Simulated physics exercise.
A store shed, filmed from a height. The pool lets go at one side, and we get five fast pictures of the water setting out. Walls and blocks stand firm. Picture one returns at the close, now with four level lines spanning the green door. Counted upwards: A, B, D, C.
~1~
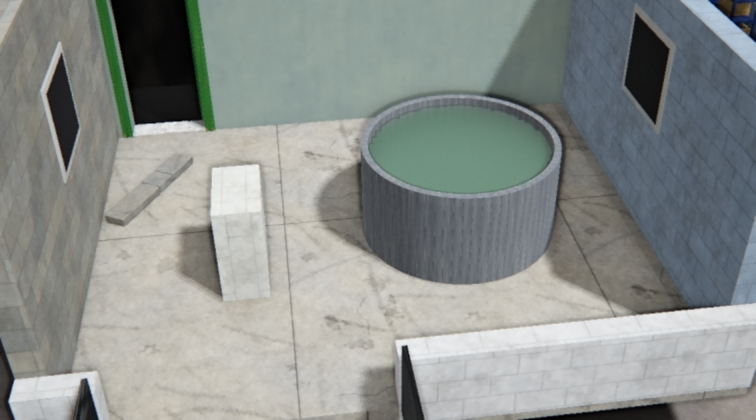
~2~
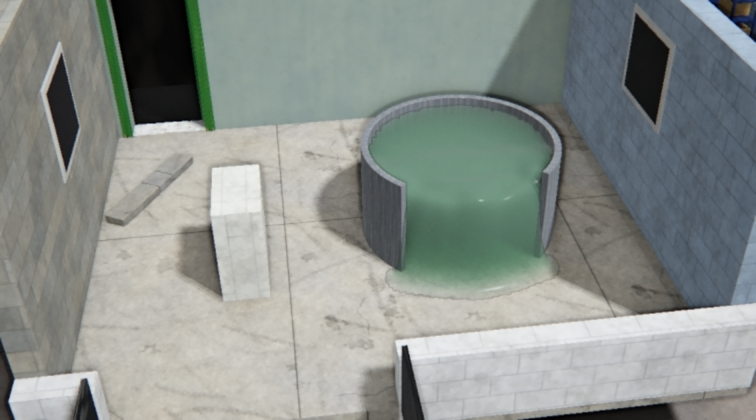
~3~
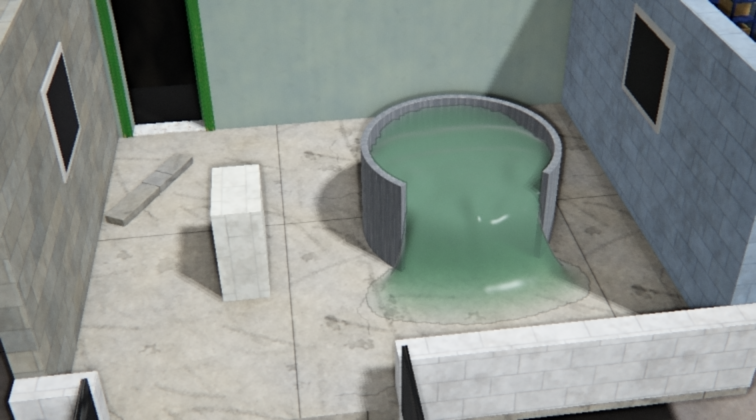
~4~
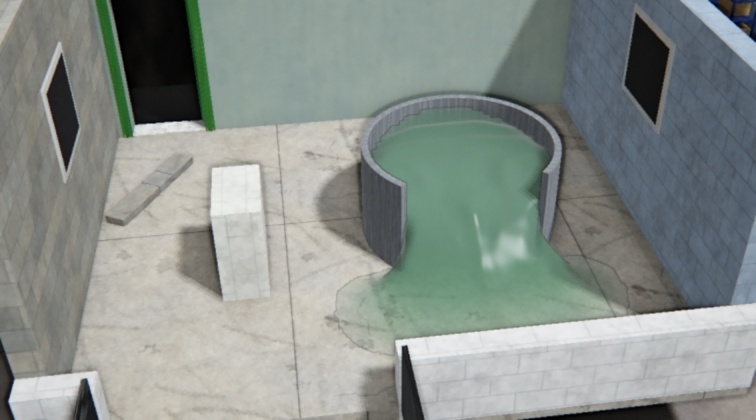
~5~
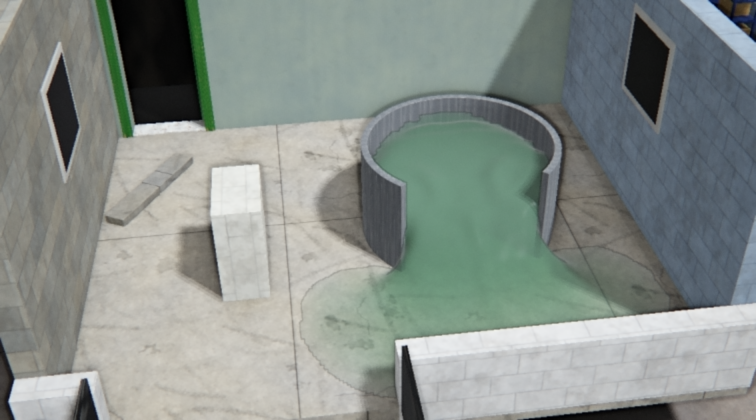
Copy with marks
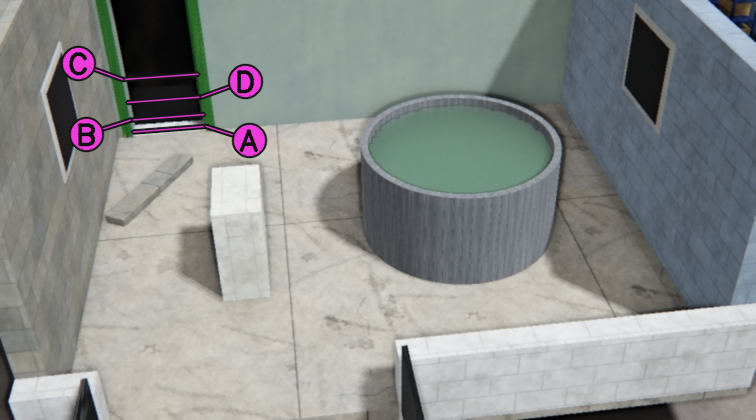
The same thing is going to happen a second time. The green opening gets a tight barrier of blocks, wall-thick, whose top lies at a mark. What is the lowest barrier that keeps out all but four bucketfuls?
The answer is line B.
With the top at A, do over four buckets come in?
Yes.
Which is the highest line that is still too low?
That would be A.
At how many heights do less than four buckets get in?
Three.
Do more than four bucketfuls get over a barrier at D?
No.
In magenta, A at (169, 129); B at (167, 117); C at (160, 76); D at (164, 99); from the bottom up A, B, D, C.
With A, about 10 bucketfuls get in.
With B, nothing gets over.
With C, nothing gets over.
With D, nothing gets over.
